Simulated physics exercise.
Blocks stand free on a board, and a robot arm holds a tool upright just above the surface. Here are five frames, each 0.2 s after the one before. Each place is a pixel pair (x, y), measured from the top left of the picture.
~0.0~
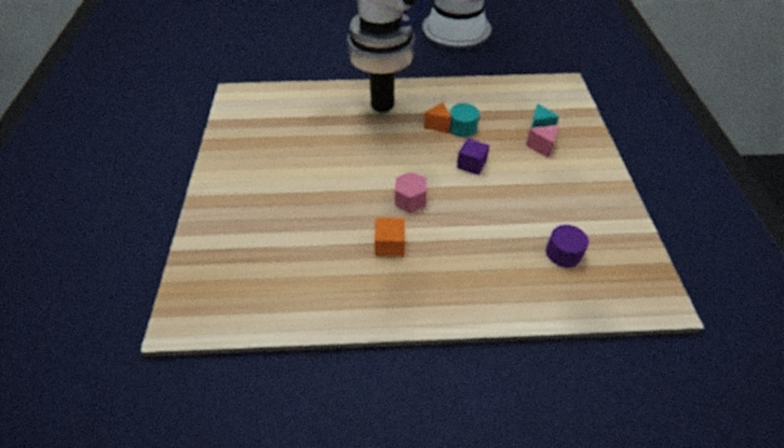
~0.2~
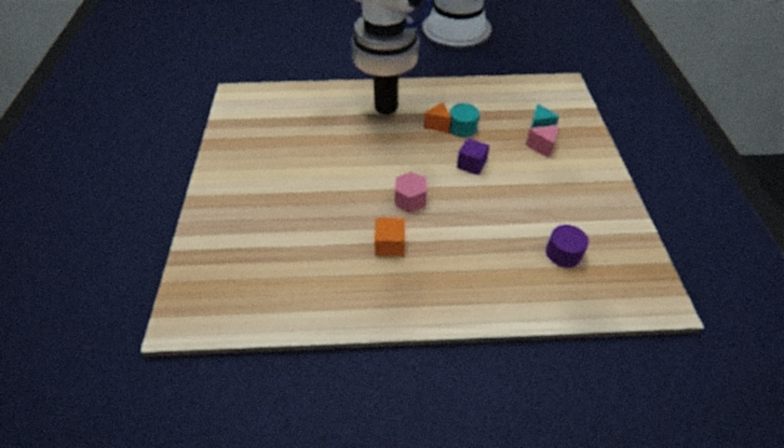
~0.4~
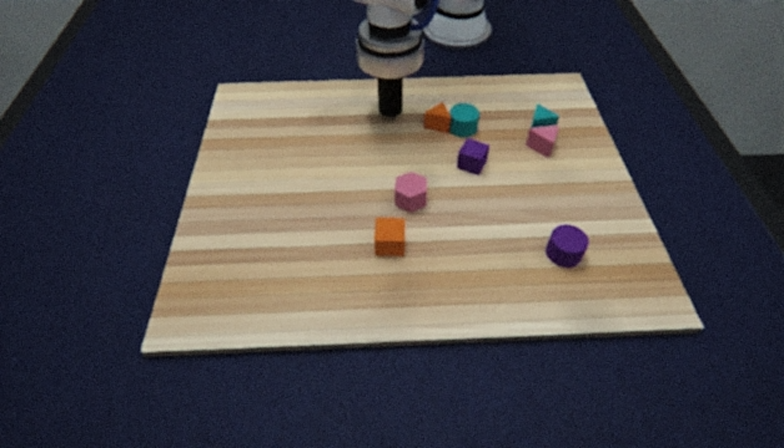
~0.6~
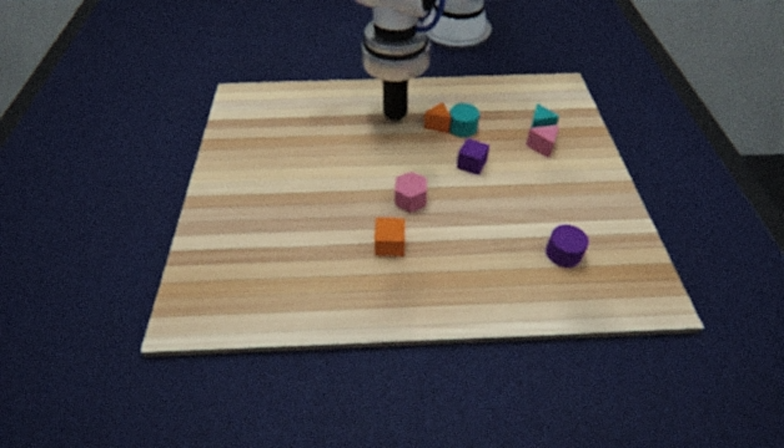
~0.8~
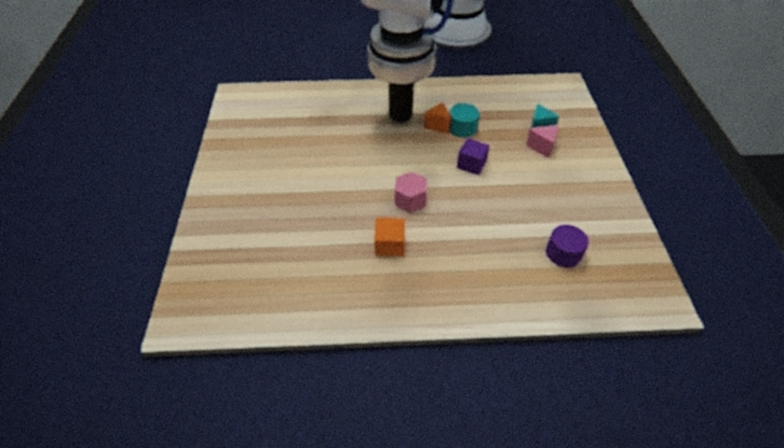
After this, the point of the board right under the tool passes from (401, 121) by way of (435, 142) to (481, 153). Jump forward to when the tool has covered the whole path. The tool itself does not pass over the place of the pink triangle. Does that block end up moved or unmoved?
Put simply, it stays right there.
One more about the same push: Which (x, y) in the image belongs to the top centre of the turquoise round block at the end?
Final place: (485, 107).
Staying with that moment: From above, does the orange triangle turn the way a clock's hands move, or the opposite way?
Turns anticlockwise.
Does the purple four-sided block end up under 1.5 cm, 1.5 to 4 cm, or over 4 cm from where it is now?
Between 1.5 and 4 cm.
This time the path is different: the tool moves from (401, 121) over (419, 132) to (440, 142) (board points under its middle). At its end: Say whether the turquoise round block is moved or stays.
That one moves away.
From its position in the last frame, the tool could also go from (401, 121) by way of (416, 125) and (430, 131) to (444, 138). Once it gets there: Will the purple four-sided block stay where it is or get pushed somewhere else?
The purple four-sided block is left alone.
The first path, step by step. One third of the way, tool (424, 129); orange triangle (451, 115), turned 15° anticlockwise; turquoise round block (474, 112).
Two thirds of the way, tool (450, 142); orange triangle (468, 122), turned 70° anticlockwise; turquoise round block (483, 109).
At the end, tool (482, 147); orange triangle (491, 125), turned 120° anticlockwise; turquoise round block (485, 107); purple four-sided block (487, 155), turned 65° clockwise; pink triangle still.
